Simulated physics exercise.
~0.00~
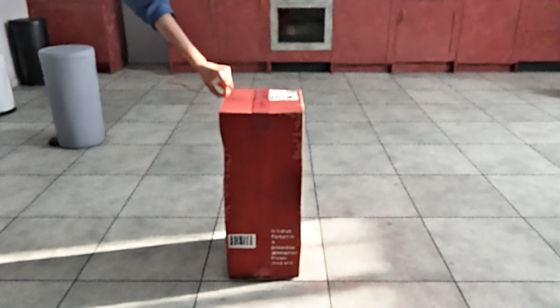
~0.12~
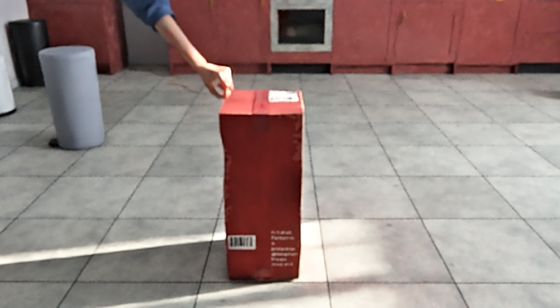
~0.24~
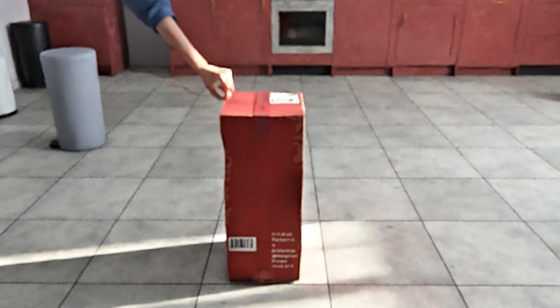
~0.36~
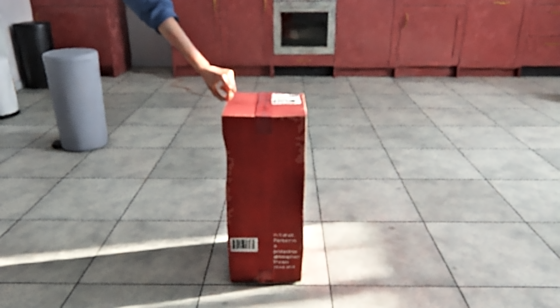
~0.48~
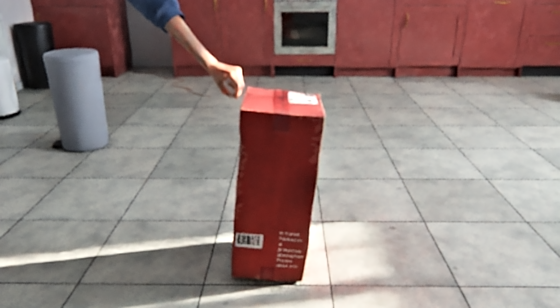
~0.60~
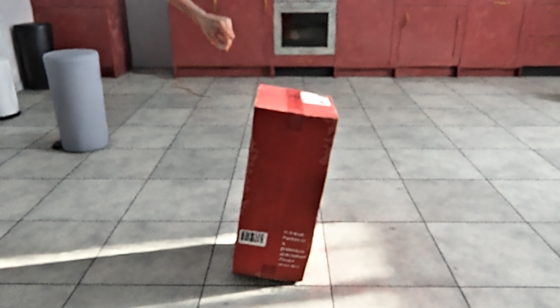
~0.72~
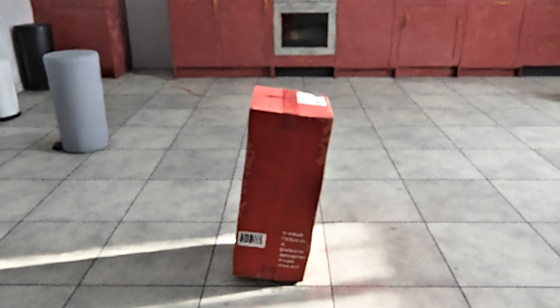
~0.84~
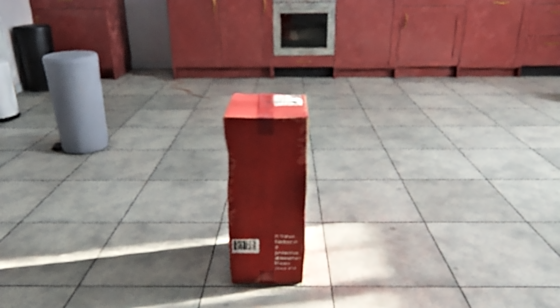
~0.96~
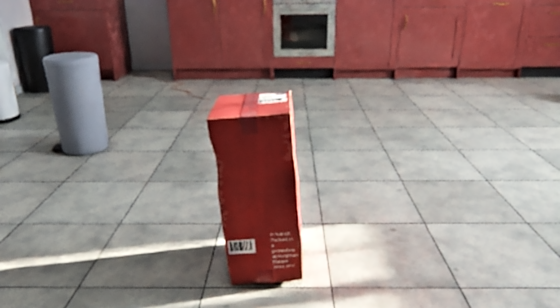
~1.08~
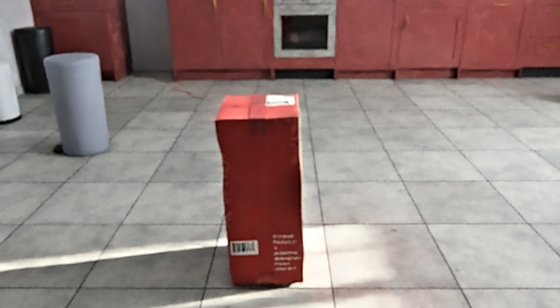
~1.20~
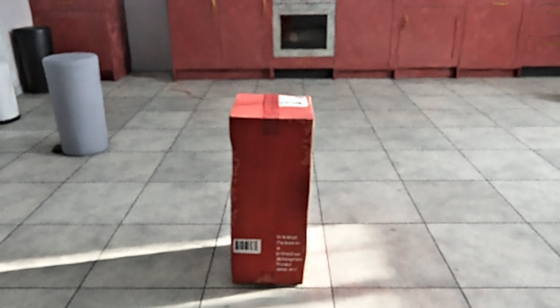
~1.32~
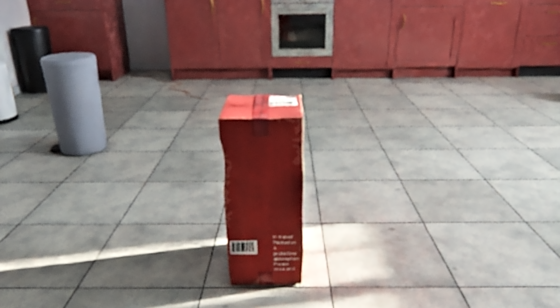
A hand and forearm in a blue sleeve reach in from the upper left and touch the top of a tall red parcel standing on a grey tiled floor. The slightly swaying view faces a row of red cabinets with an oven-like unit set in the middle, while a grey bin and a black one stand at left. The hand pushes the parcel near its top, tipping it to the right, then lets go and draws back out of view. The parcel leans briefly, swings back left past upright, and rocks slightly right again. It finally settles upright on its base.
